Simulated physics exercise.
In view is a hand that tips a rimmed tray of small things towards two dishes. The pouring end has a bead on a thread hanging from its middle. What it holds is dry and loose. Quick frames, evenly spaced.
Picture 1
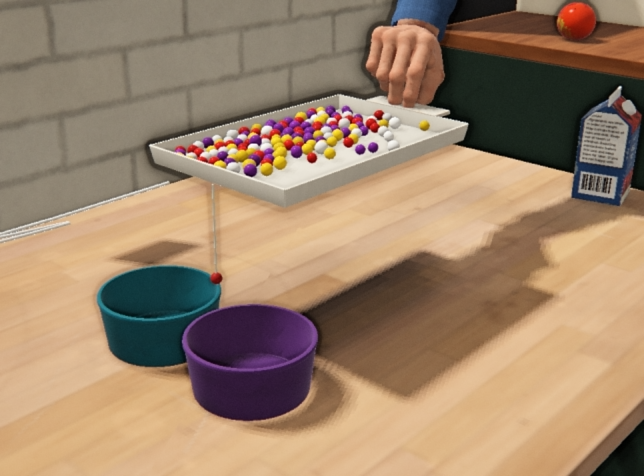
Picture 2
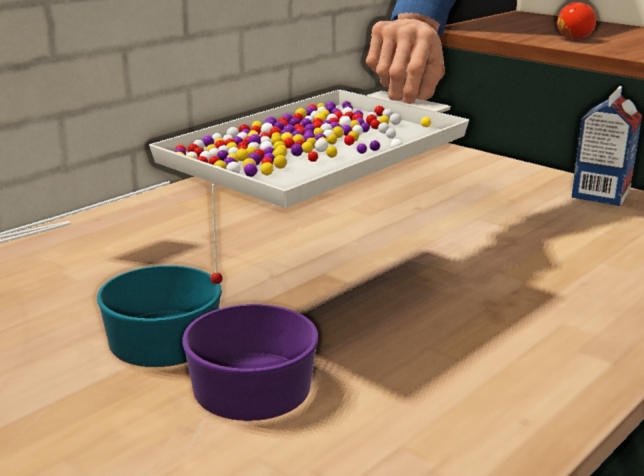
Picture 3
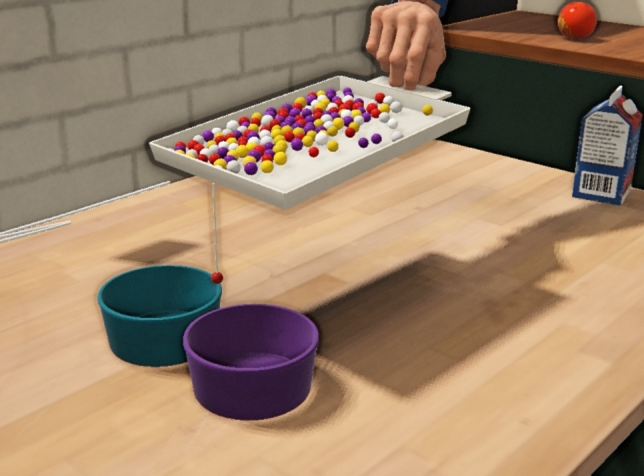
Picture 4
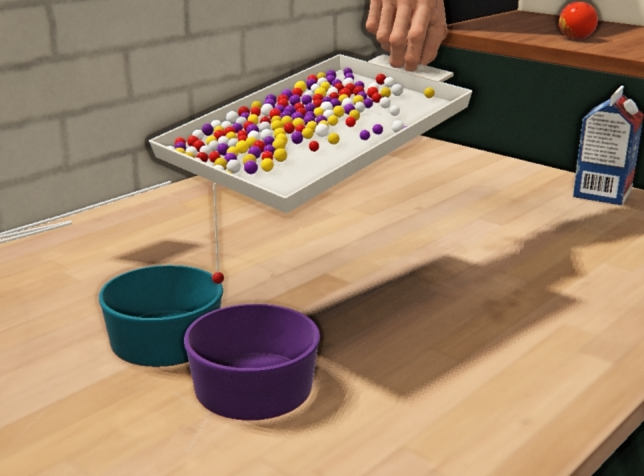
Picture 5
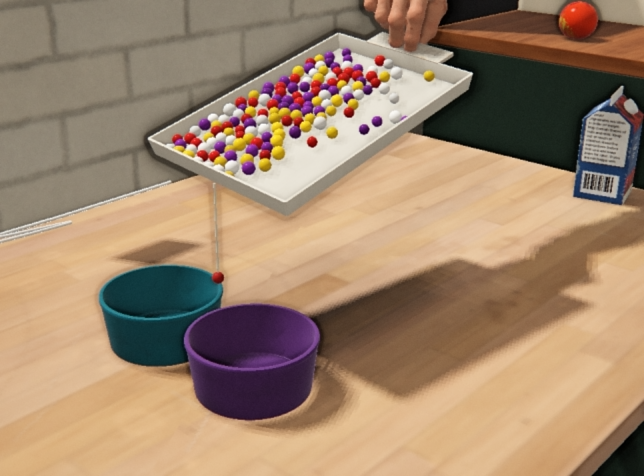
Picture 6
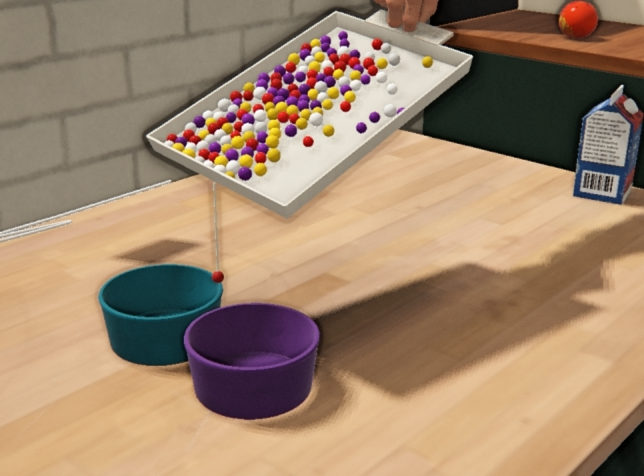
A hand at the top raises the far end of a white rimmed tray, steepening its tilt toward the near right corner as red, yellow, white and purple beads begin sliding down. Teal and purple dishes sit below, near a hanging red bead, with a blue-and-white carton at right. The steady view looks down on a wooden table beside a grey block wall.
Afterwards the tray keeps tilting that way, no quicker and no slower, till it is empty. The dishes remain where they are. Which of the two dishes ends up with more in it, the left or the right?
The greater part will fall into the right dish.
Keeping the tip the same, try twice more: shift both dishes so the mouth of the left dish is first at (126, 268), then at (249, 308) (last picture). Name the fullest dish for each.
Try 1 - the dish at right, try 2 - the dish at left.
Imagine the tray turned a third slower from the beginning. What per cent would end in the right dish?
Roughly 90 percent.
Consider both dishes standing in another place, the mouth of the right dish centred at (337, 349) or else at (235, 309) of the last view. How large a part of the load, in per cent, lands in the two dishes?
In order: 60 per cent and 50 per cent.
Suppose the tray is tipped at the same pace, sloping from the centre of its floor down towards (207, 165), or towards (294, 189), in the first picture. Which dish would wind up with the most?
The first slope favours the dish to the left, the second the dish to the right.
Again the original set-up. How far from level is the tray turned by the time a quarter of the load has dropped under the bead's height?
It sits at roughly 75°.
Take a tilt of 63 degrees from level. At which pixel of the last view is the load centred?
About (260, 171).
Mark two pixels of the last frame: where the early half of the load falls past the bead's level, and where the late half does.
First part (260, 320), rest (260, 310).
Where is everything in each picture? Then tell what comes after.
The first picture shows corners of the pouring end at (154, 145) and (285, 188), level; middle of the load at (297, 139), round plastic beads; left dish at (113, 332); right dish at (202, 382); bead on its thread at (216, 278).
The second picture shows corners of the pouring end at (154, 145) and (285, 189), level; middle of the load at (297, 136).
The third picture shows corners of the pouring end at (154, 143) and (285, 191), tipped barely, lowest at the right corner; middle of the load at (297, 129).
The fourth picture shows corners of the pouring end at (154, 140) and (285, 195), tipped a little, lowest at the right corner; middle of the load at (297, 118), a small part on the move.
The fifth picture shows corners of the pouring end at (153, 138) and (285, 199), tipped clearly, lowest at the right corner; middle of the load at (295, 109), a small part on the move.
The sixth picture shows corners of the pouring end at (151, 135) and (285, 202), tipped clearly, lowest at the right corner; middle of the load at (282, 108), nearly all on the move; left dish at (114, 331); right dish at (204, 381).
Soon after the last picture, tray tipped steeply; most on the tray; a small part in the right dish; a stray few outside both; a small part in the air.
A little later, tray tipped right over; a small part on the tray; about two thirds in the right dish; a stray few in the left dish; a small part outside both; a small part in the air.
Later still, tray tipped past a quarter turn; most in the right dish; a stray few in the left dish; a small part outside both.
By the end, tray tipped past a quarter turn; most in the right dish; a stray few in the left dish; a small part outside both.
